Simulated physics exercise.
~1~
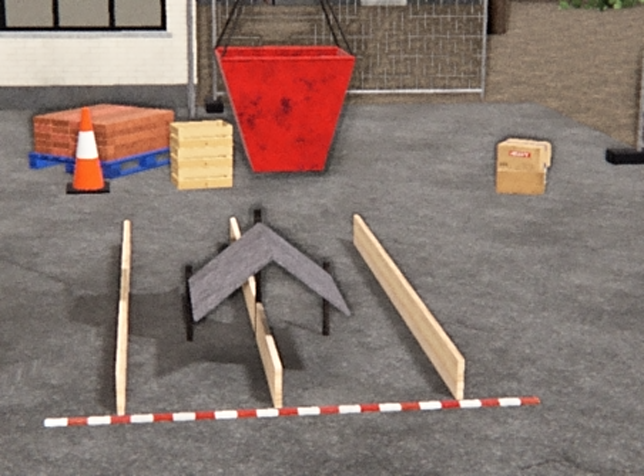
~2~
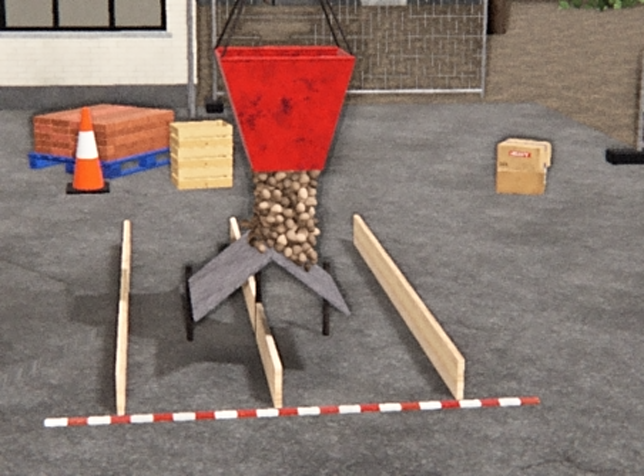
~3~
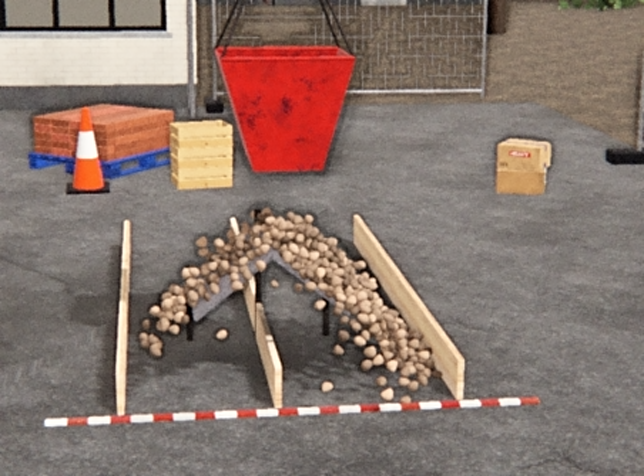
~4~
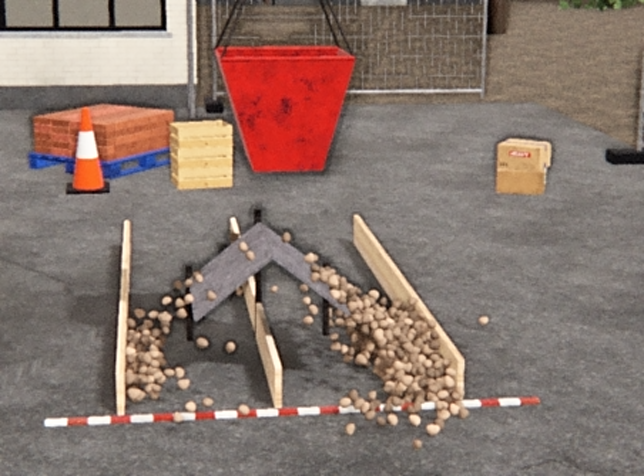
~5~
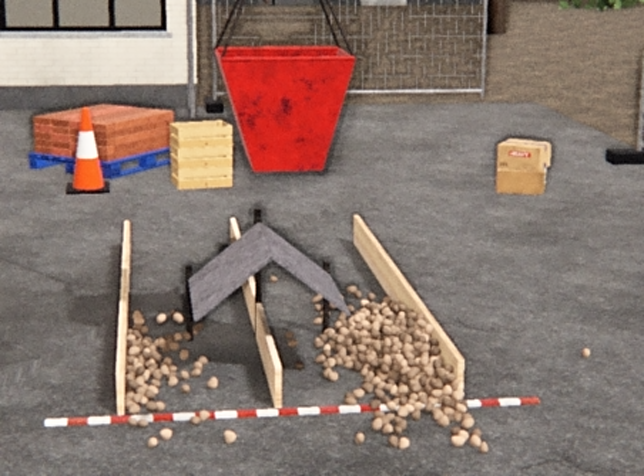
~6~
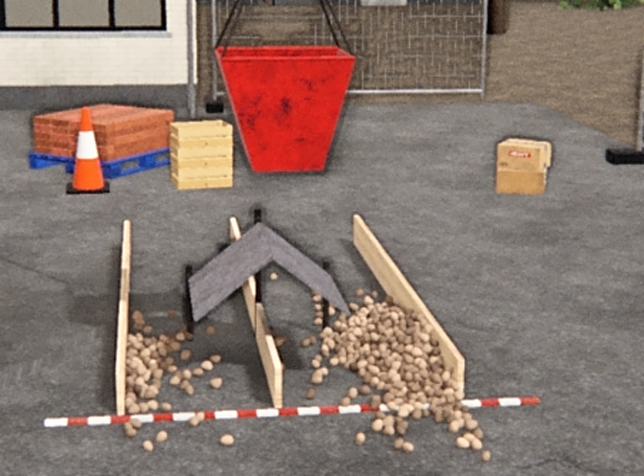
The clip opens on a red skip hanging still above a fixed, peaked piece of grey steel, with three wooden boards forming a left and a right bay behind a red and white striped pole. Round brown stones drop from the bottom of the skip in a dense column onto the peak. The skip empties, and the stones spread down both slopes, more heavily to the right. They tumble off into the bays, and a few roll past the striped pole. At the end the steel is bare, with a small pile in the left bay and a much larger one in the right.
